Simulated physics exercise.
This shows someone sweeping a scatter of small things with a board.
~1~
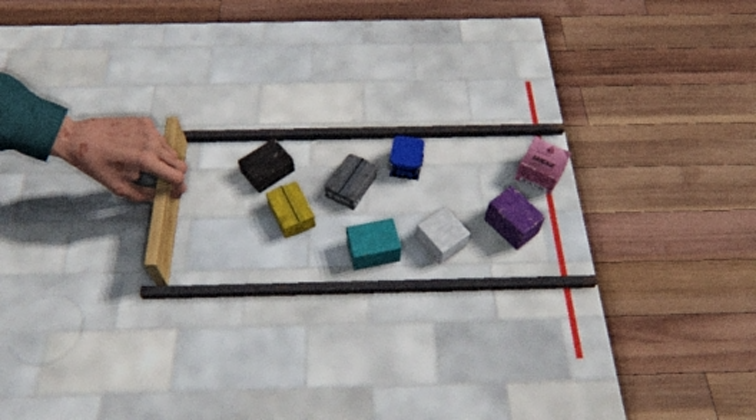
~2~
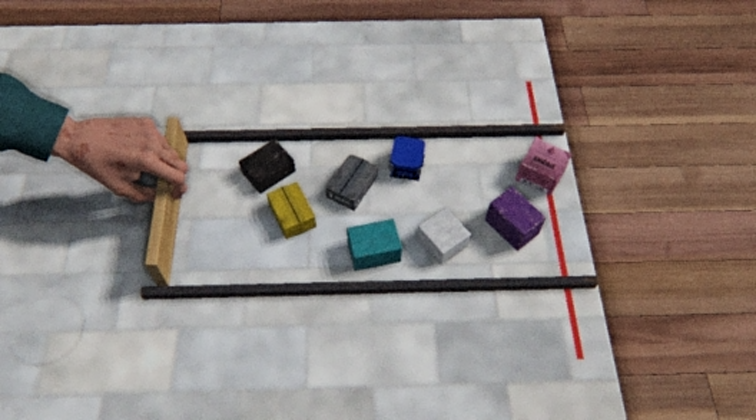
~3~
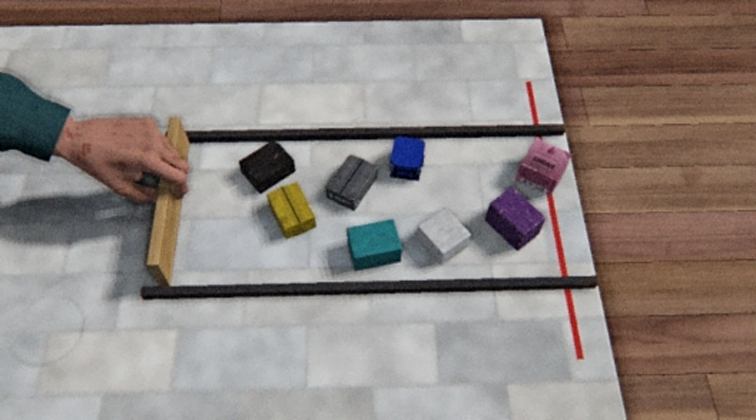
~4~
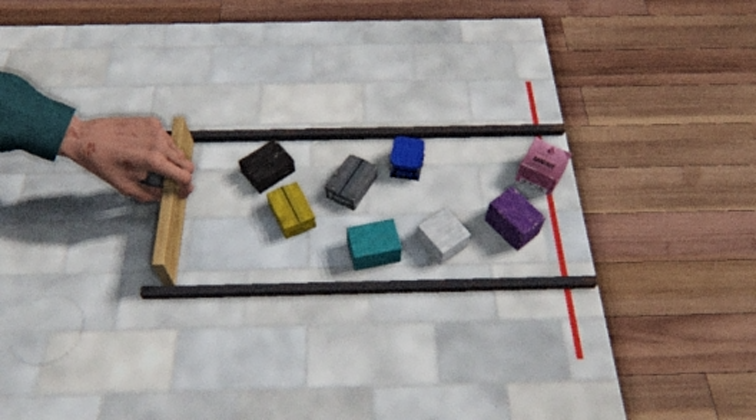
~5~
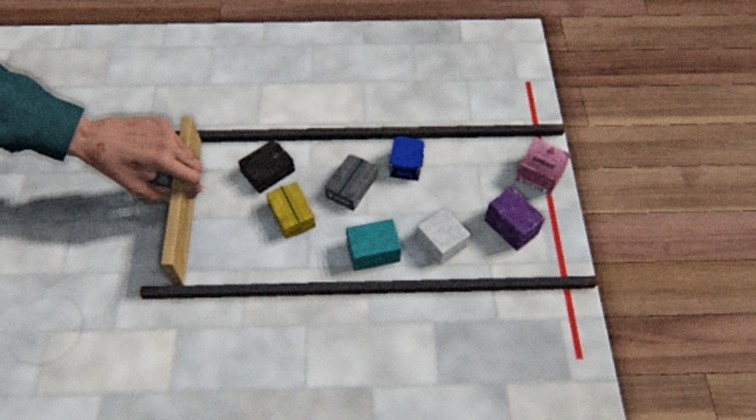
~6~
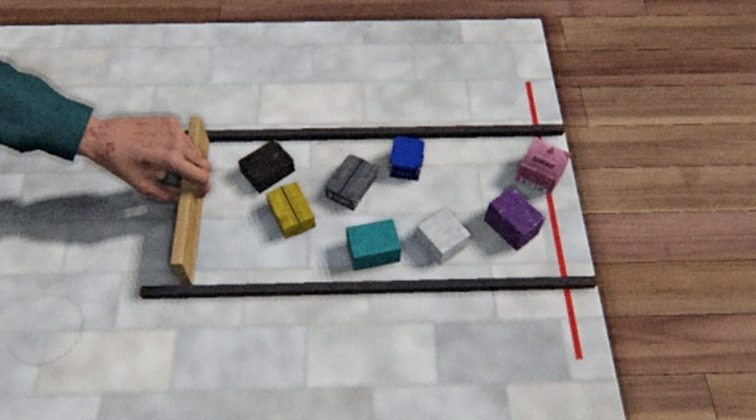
On a pale tiled surface edged by a brown wood floor, seen from above at an angle, two dark rails run left to right toward a thin red line. Between them lie black, yellow, grey, blue, turquoise and white blocks, with purple and pink ones at the right by the line. A hand in a green sleeve holds a wooden board at the left, then slides it slightly right, the blocks staying still.
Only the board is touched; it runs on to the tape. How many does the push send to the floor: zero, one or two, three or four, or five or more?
In the end the number that fall off is five or more.
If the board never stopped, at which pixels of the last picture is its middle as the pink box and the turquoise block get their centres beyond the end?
Its middle is around (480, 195) and around (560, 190).
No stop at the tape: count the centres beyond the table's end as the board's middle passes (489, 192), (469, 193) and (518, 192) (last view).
In that order 1, 0 and 3.
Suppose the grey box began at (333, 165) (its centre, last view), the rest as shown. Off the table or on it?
The grey box drops off.
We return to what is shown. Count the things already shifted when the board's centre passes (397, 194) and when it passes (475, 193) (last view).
The counts are 6 and 8.
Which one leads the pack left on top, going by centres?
The black block ends nearest.
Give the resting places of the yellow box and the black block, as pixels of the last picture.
The yellow box stops around (572, 214); the black block around (572, 157).
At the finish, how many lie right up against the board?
The number is 3.
A little later, none off yet; pink box at rest near (543, 167); purple block at rest near (514, 219); white block at rest near (442, 236).
Next, none off yet; pink box at rest near (543, 167); purple block at rest near (514, 219); white block shifted about its own width near (475, 233).
Later still, none off yet; pink box tilted a little near (592, 168); purple block shifted well along near (583, 199); white block shifted well along near (562, 221).
When it is over, the number that fall off is five or more; down, grey box, blue case, white block, purple block and pink box.
